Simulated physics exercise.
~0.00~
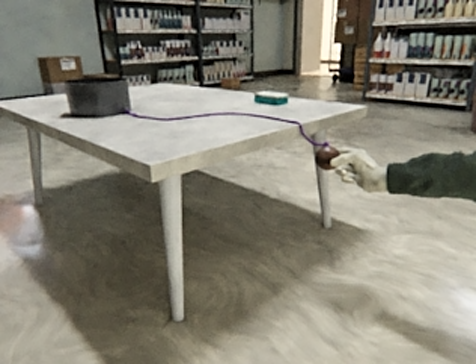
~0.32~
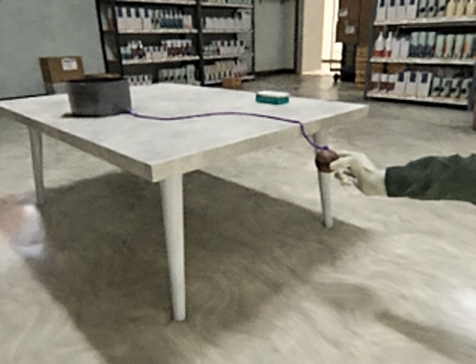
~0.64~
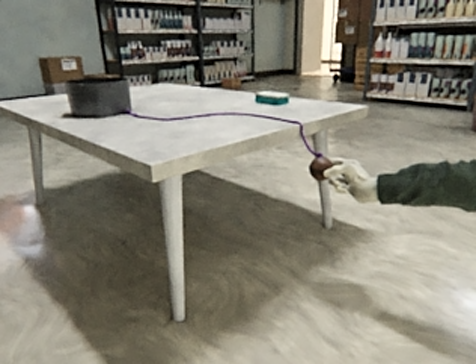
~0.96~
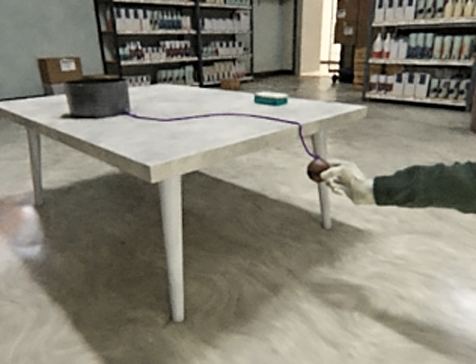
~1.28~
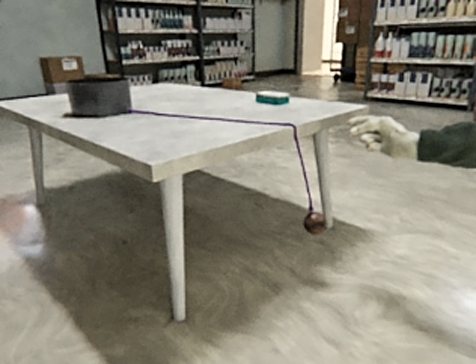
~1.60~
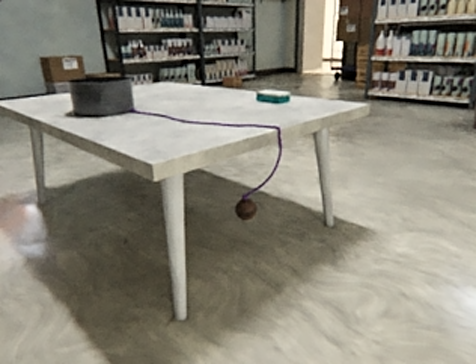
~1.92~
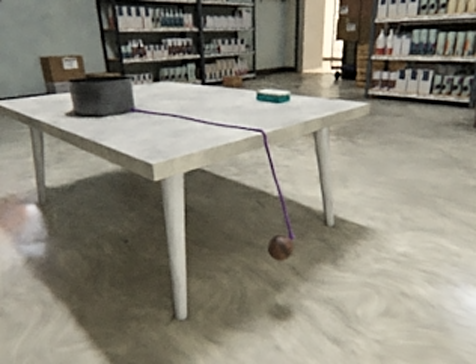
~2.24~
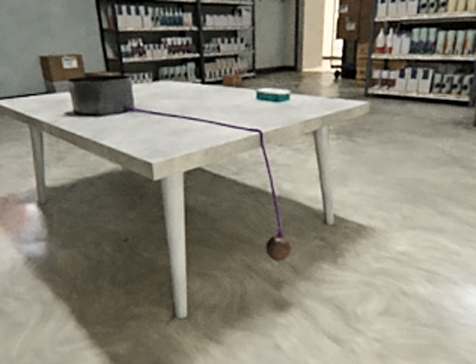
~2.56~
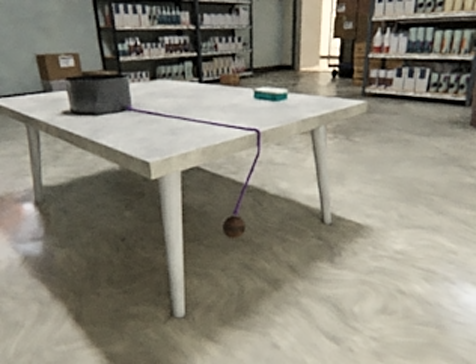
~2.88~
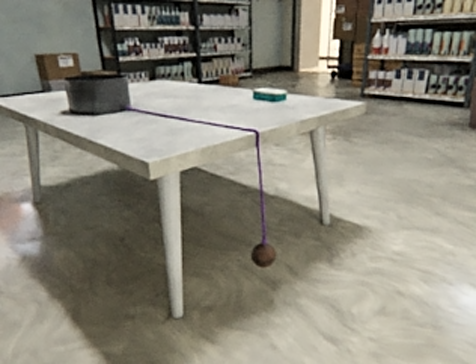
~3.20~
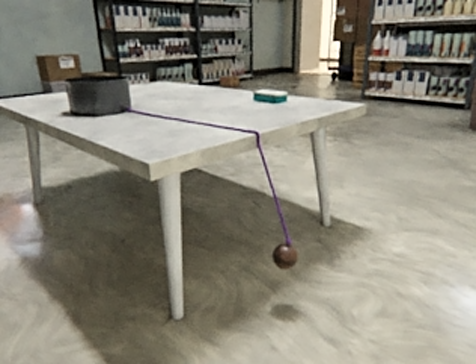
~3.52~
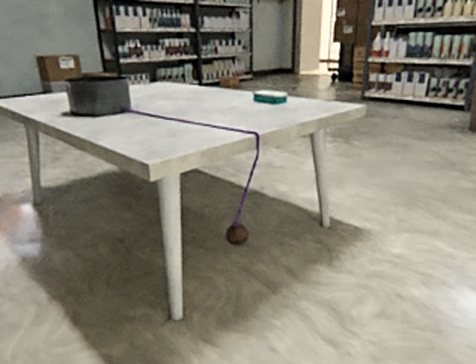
A gloved hand releasing a brown ball tied by purple string to a pot, the ball dropping and swinging below the table edge.
